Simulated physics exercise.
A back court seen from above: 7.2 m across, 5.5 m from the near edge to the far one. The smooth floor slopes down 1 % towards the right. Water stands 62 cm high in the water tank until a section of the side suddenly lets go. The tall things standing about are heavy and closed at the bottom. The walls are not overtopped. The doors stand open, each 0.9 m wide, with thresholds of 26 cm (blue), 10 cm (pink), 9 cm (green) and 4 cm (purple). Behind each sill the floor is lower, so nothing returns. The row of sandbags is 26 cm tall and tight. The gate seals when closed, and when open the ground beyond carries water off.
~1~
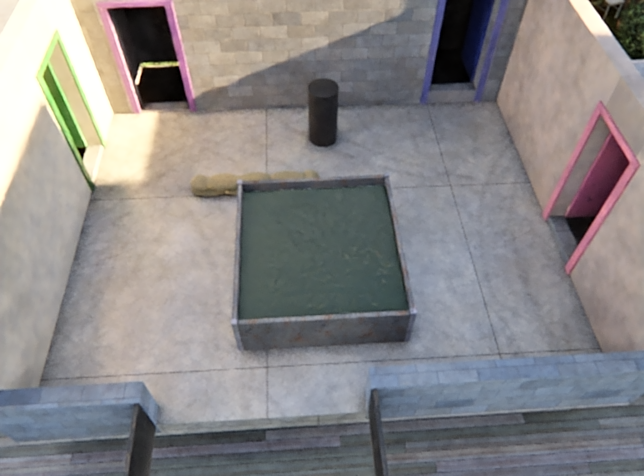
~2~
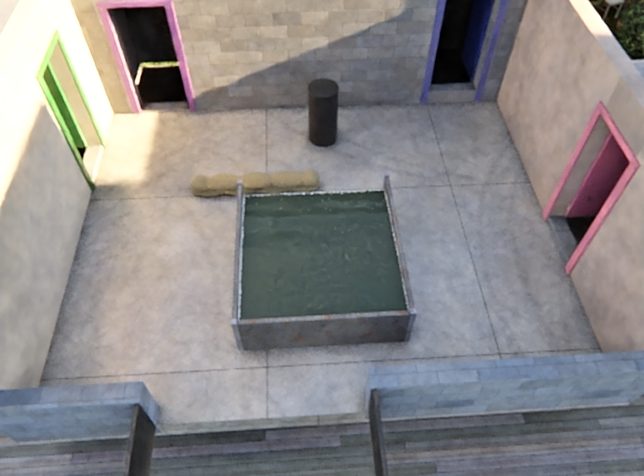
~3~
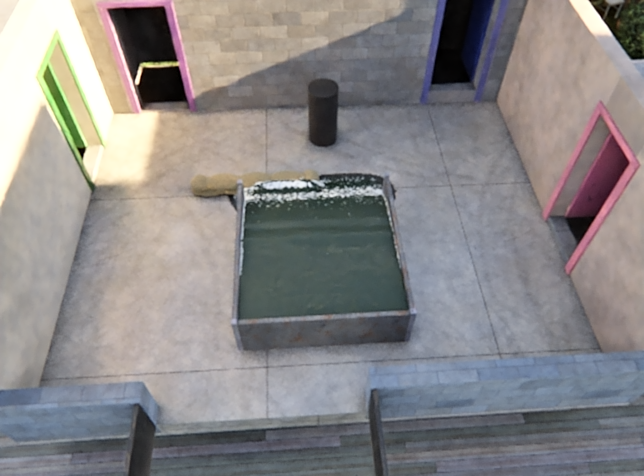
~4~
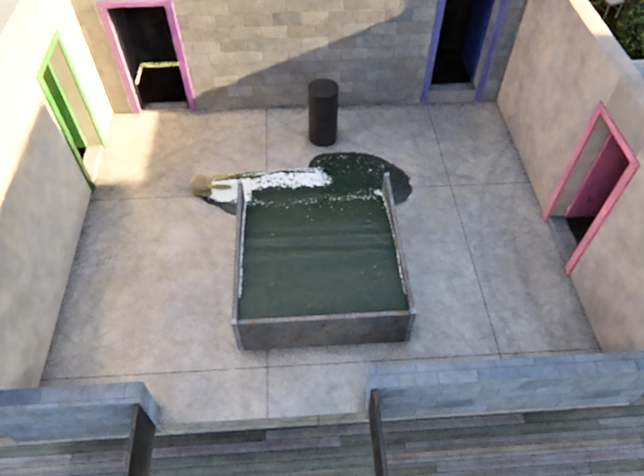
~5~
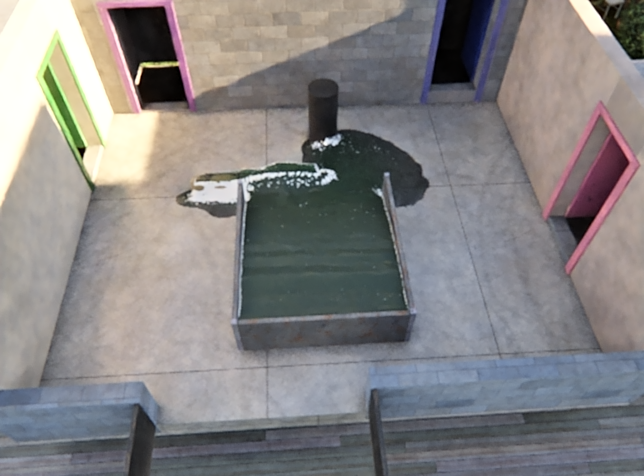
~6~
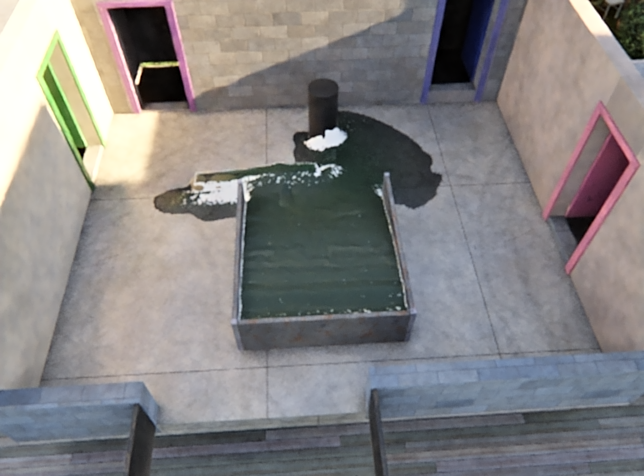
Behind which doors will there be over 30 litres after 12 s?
Door by door: At the blue door it stays under the limit; at the pink door it keeps below the limit; at the green door it stays under the limit; at the purple door it goes over the limit.
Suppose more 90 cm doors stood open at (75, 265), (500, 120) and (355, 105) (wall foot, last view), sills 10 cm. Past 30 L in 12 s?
In turn: Under, past it, past it.
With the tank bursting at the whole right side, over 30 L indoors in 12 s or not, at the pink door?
Against that limit: Pink above.
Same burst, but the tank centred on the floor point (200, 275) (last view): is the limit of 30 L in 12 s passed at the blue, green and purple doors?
Then: Blue under, green past it, purple over.
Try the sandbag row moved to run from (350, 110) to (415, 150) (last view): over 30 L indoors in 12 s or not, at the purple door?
Against that limit: Purple above.
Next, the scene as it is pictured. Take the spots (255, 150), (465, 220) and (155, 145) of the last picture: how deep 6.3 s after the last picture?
About 7, 4 and 6 cm.
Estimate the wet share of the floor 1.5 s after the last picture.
Some 50 per cent of it.
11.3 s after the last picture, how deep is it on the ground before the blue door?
About 11.0 cm.
Then, 0.7 s after the last picture water covers 35 % of the floor and is deepest (44 cm) near (284, 200); blue door not reached, pink door not reached, green door not reached, purple door not reached.
Then, 1.5 s after the last picture water covers 50 % of the floor and is deepest (52 cm) near (493, 106); blue door 21 cm at the sill, 0 L in, pink door not reached, green door 5 cm at the sill, 0 L in, purple door 4 cm at the sill, 0 L in.
Then, 2.8 s after the last picture water covers 60 % of the floor and is deepest (33 cm) near (495, 112); blue door 26 cm at the sill, 5 L in, pink door 6 cm at the sill, 0 L in, green door 5 cm at the sill, 0 L in, purple door 6 cm at the sill, 4 L in.
Then, 6.3 s after the last picture water covers 95 % of the floor and is deepest (15 cm) near (604, 378); blue door 13 cm at the sill, 8 L in, pink door 7 cm at the sill, 0 L in, green door 5 cm at the sill, 6 L in, purple door 8 cm at the sill, 37 L in.
Then, 11.3 s after the last picture water covers 95 % of the floor and is deepest (12 cm) near (498, 118); blue door 11 cm at the sill, 8 L in, pink door 11 cm at the sill, 2 L in, green door 4 cm at the sill, 6 L in, purple door 5 cm at the sill, 57 L in.
